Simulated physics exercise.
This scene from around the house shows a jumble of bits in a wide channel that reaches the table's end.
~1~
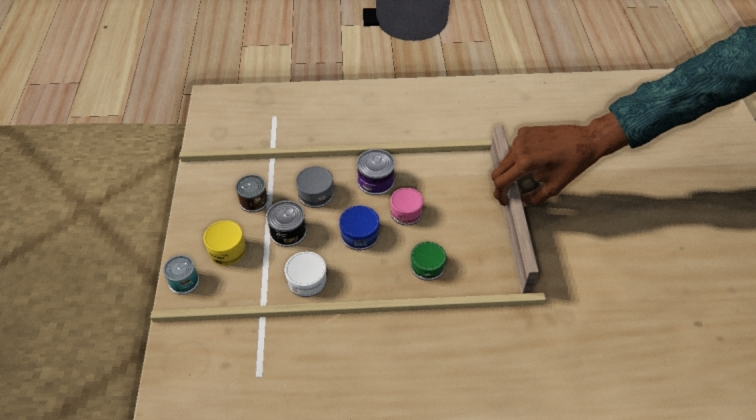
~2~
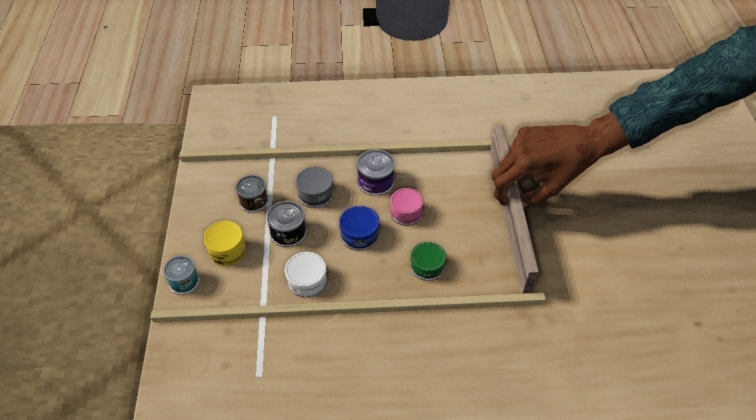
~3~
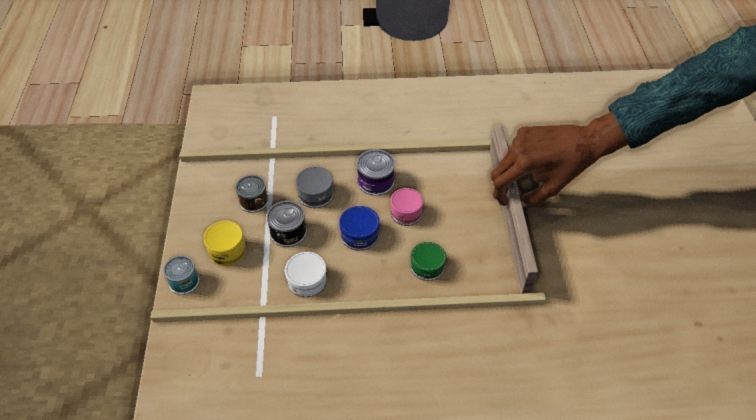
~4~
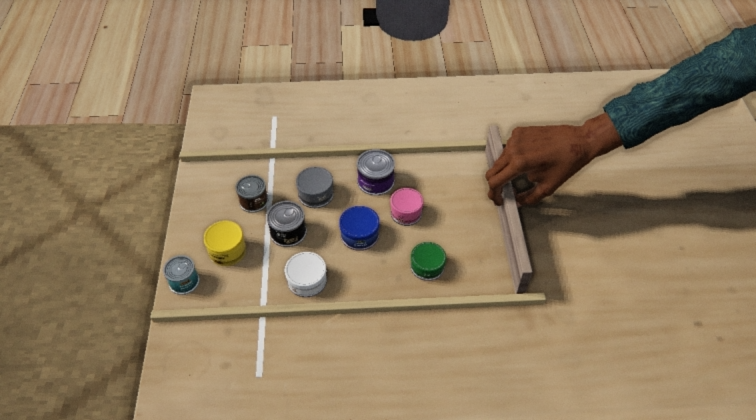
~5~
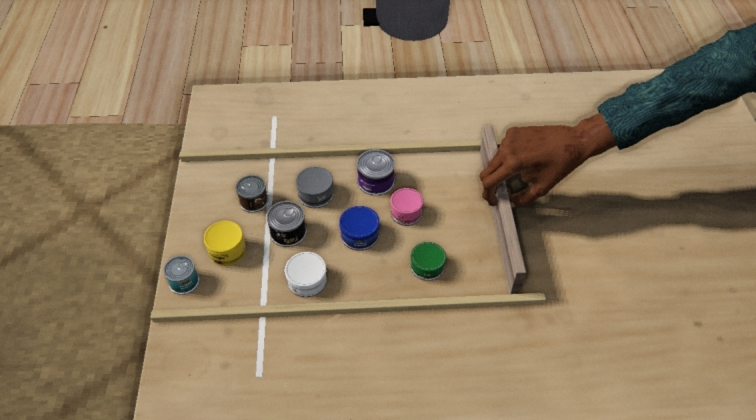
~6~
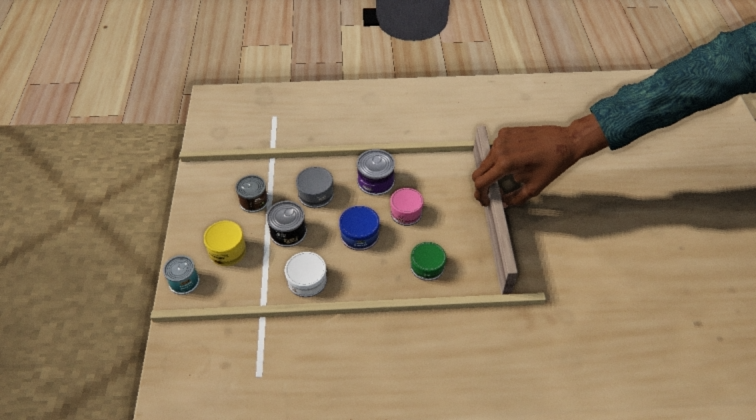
On a wooden tabletop, ten small pots and tins in various colours sit still between two thin rails, some near a white line, while a hand at the right holds a board upright, then slides it slightly left.
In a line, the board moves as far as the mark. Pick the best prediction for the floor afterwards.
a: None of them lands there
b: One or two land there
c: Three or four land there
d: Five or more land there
None of them lands there.
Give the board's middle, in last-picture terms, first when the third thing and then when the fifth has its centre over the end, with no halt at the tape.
I'd put the first at about (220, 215) and the next at about (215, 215).
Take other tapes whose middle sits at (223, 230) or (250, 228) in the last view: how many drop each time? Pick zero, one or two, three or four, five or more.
Count of falls, case 1: 1 or 2; case 2: None at all.
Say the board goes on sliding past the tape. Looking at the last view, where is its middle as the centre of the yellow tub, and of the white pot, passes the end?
The middle is at (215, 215) when it's the yellow tub, and at (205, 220) when it's the white pot.
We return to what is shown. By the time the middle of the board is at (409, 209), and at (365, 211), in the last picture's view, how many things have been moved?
So 2, and at the other place 5.
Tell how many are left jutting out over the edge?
Answer: 0.
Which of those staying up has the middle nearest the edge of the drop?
It is the brown pot.
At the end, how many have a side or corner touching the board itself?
The answer is 4.
Soon after, none off yet; turquoise tin at rest near (182, 275); yellow tub at rest near (226, 244); brown pot at rest near (252, 194).
At rest, the number that fall off is zero.
